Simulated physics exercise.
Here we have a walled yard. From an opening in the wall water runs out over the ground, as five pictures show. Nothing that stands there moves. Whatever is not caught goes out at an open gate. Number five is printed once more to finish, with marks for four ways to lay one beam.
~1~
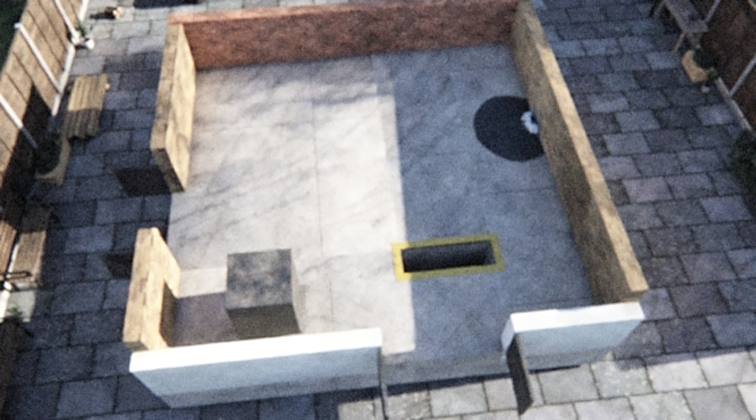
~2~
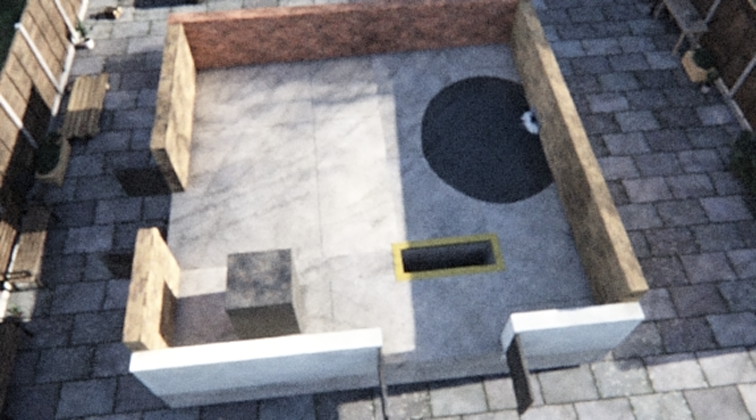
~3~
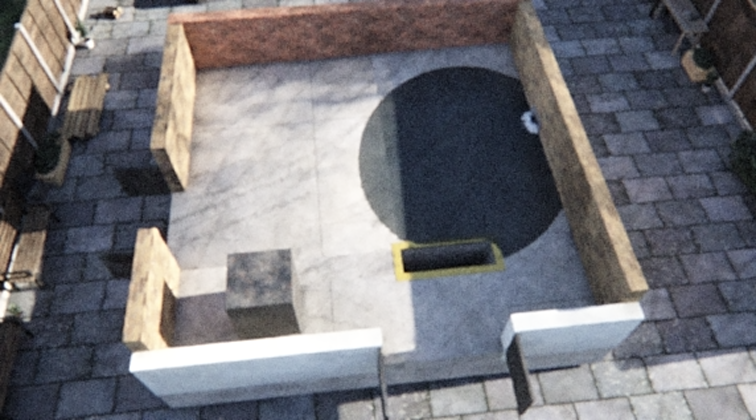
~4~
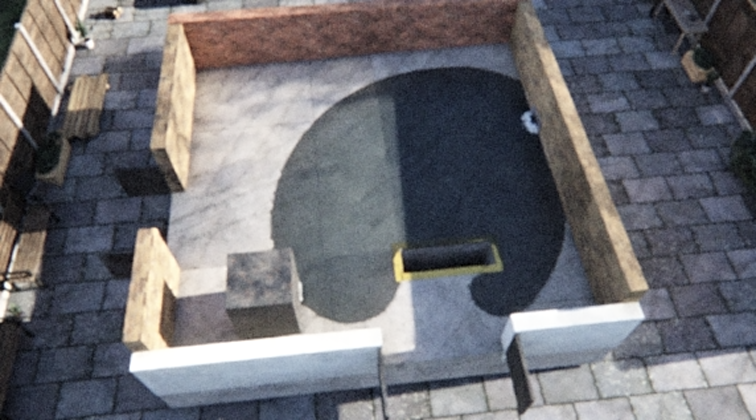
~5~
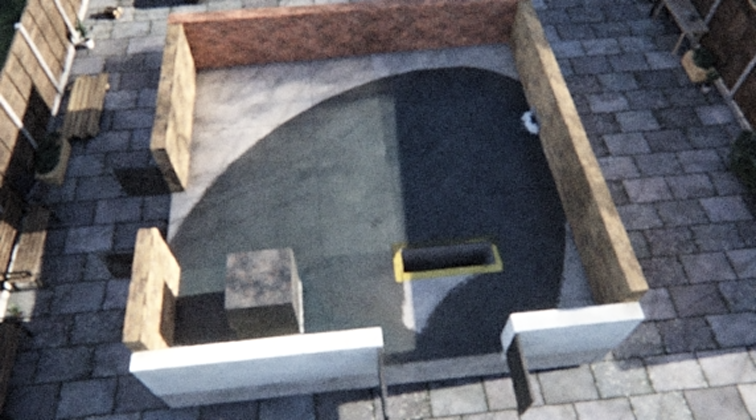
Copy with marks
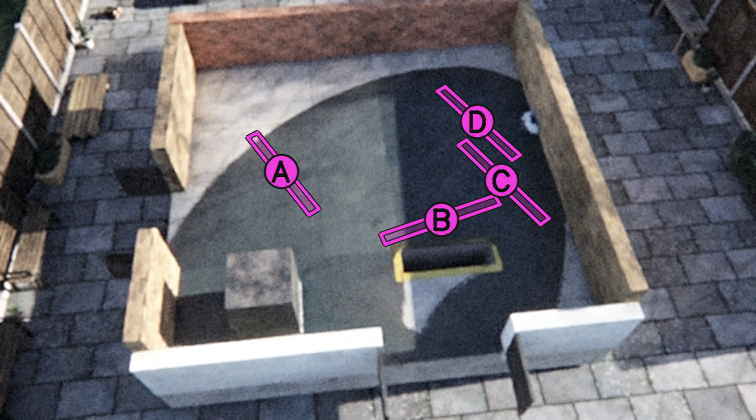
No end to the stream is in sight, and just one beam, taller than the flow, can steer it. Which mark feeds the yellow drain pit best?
Take A.
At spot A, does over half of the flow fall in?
No.
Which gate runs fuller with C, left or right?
The left gate.
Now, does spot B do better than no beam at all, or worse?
Spot B is worse.
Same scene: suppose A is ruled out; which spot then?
That would be D.
In magenta, A from (252, 135) to (314, 211); B from (383, 239) to (497, 200); C from (462, 142) to (544, 221); D from (441, 89) to (516, 157).
With A, about 31 % of the stream goes into the yellow drain pit, about 68 % out by the gates.
With B, about 7 % of the stream goes into the yellow drain pit, about 93 % out by the gates.
With C, about 3 % of the stream goes into the yellow drain pit, about 96 % out by the gates.
With D, about 16 % of the stream goes into the yellow drain pit, about 81 % out by the gates.
